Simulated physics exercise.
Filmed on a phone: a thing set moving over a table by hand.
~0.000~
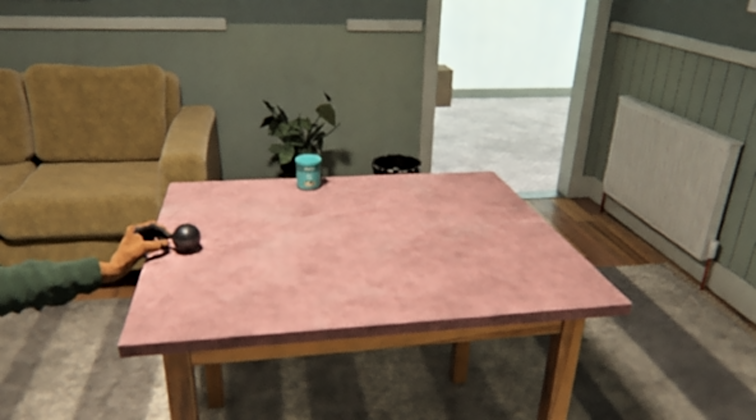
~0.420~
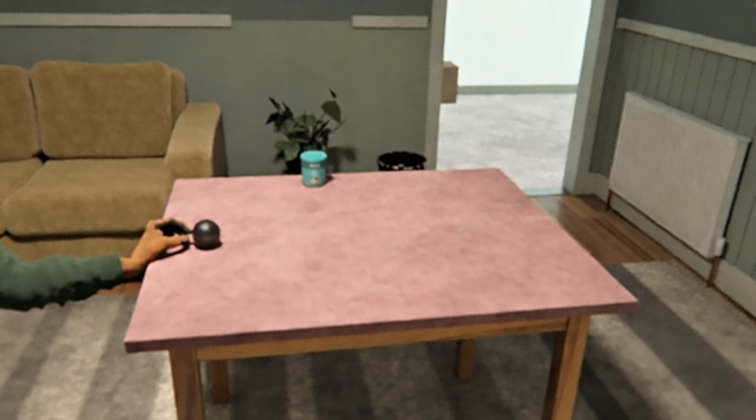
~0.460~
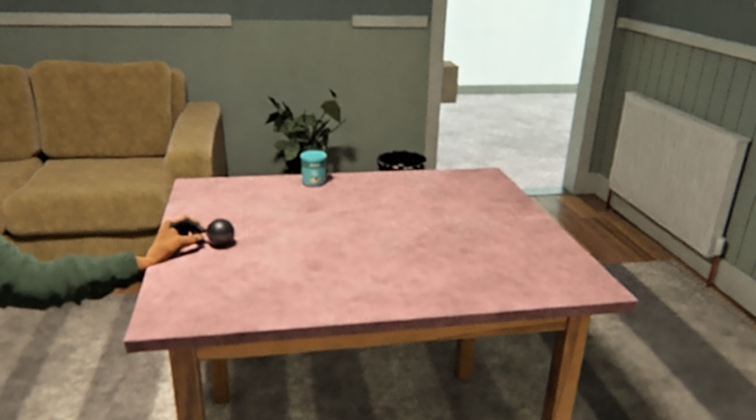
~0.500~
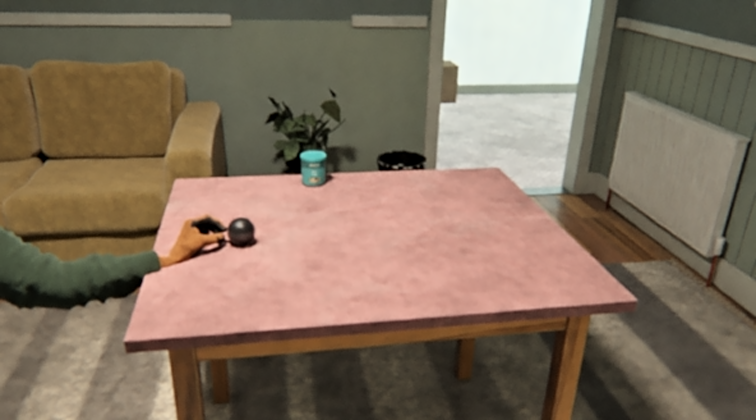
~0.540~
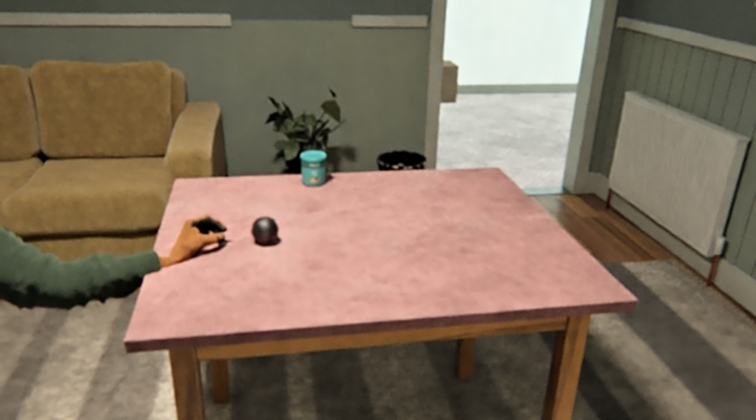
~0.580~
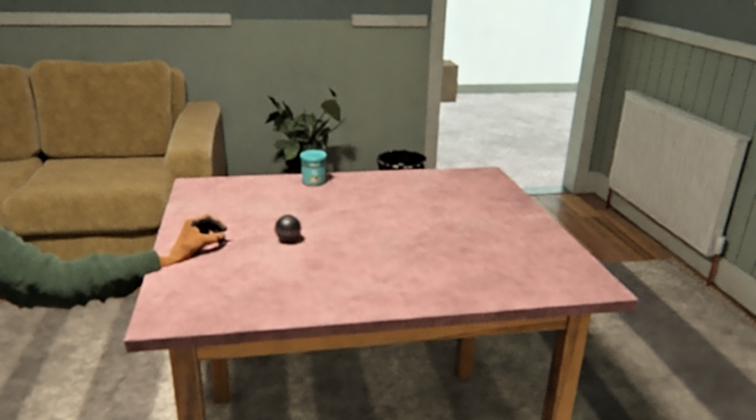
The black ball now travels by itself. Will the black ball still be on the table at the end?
The black ball falls off the table.
After 0.78 s, black ball shifted well along near (392, 223).
After 1.08 s, black ball shifted well along near (521, 216).
After 1.38 s, black ball now off the table.
After 1.58 s, things are still on the move.
In the end (1.8 s), off the table, black ball.
